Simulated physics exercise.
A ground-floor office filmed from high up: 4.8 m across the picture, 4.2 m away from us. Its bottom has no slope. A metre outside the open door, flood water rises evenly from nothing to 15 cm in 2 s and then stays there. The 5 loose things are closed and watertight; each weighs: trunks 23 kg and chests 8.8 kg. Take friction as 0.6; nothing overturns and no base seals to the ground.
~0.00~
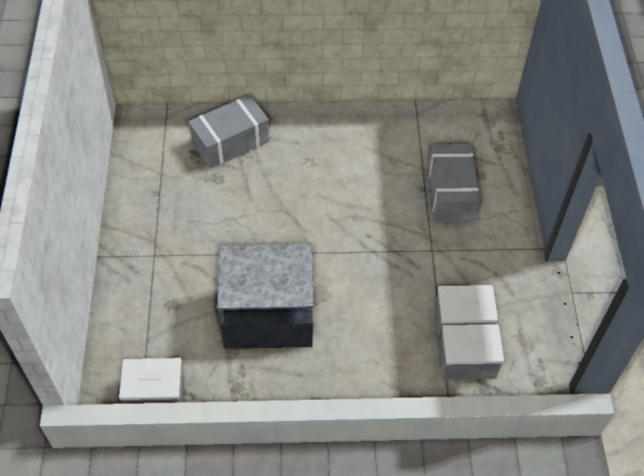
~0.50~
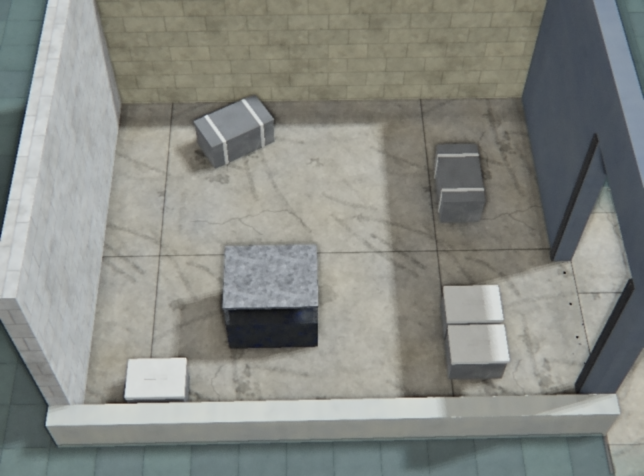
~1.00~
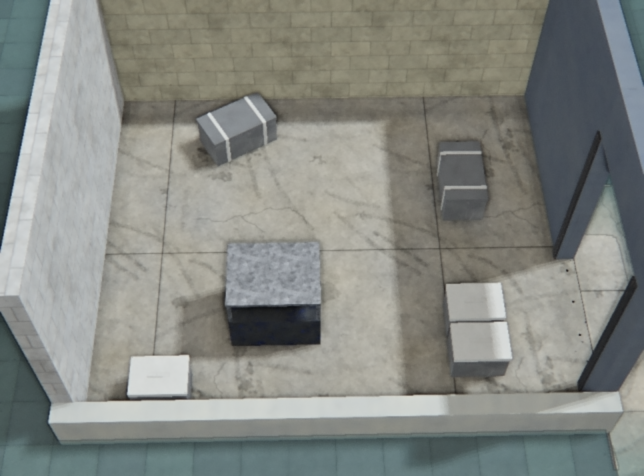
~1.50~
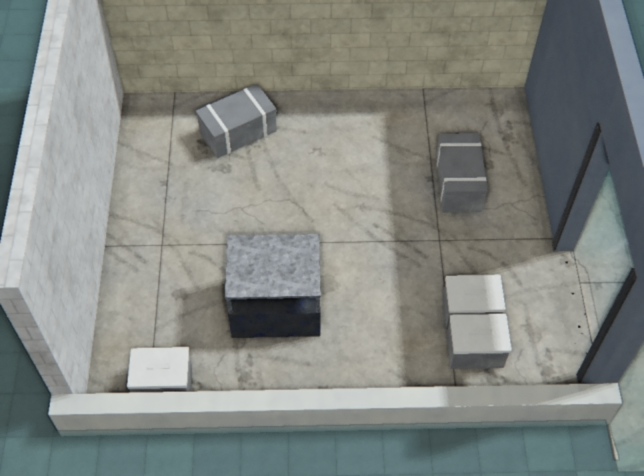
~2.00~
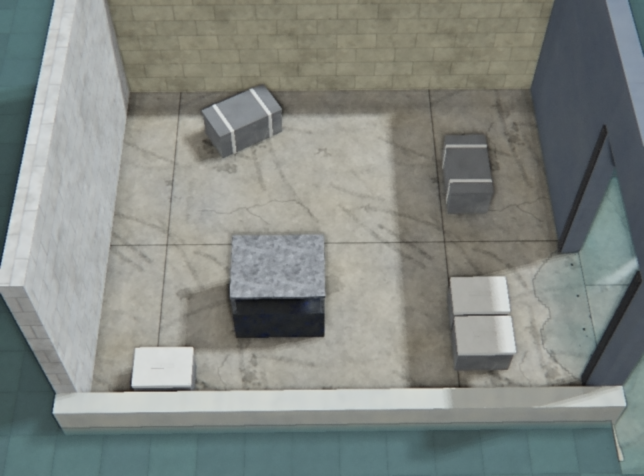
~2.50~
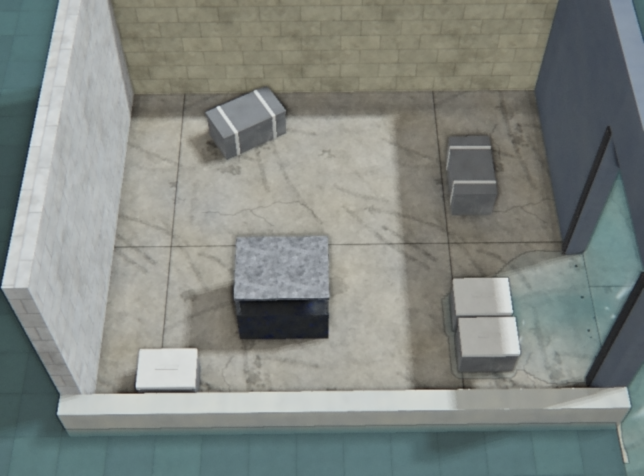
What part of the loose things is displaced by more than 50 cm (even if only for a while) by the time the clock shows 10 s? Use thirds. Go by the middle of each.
It is from one to two thirds.
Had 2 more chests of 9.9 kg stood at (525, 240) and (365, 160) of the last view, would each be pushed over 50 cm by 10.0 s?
In turn: Under, under.
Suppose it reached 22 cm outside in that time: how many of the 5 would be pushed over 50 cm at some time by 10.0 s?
In that case 3 of them.
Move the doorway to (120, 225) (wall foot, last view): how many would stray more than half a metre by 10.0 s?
Then 0.
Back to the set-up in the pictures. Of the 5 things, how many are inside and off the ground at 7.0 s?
I count 2.
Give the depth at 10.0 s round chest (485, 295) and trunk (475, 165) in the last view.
About 7 and 2 cm.
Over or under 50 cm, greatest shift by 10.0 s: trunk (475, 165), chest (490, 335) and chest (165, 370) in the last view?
In turn: Short of it, more, over.
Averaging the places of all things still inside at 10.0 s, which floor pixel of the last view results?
Near (261, 193).
After 3.5 s 1 of 5 are over 50 cm from their spots; 0 afloat.
After 4.5 s 2 of 5 are over 50 cm from their spots; 1 afloat.
After 7.0 s 3 of 5 are over 50 cm from their spots; 2 afloat.
After 10.0 s 3 of 5 are over 50 cm from their spots, and 3 have been at some point; 4 afloat.
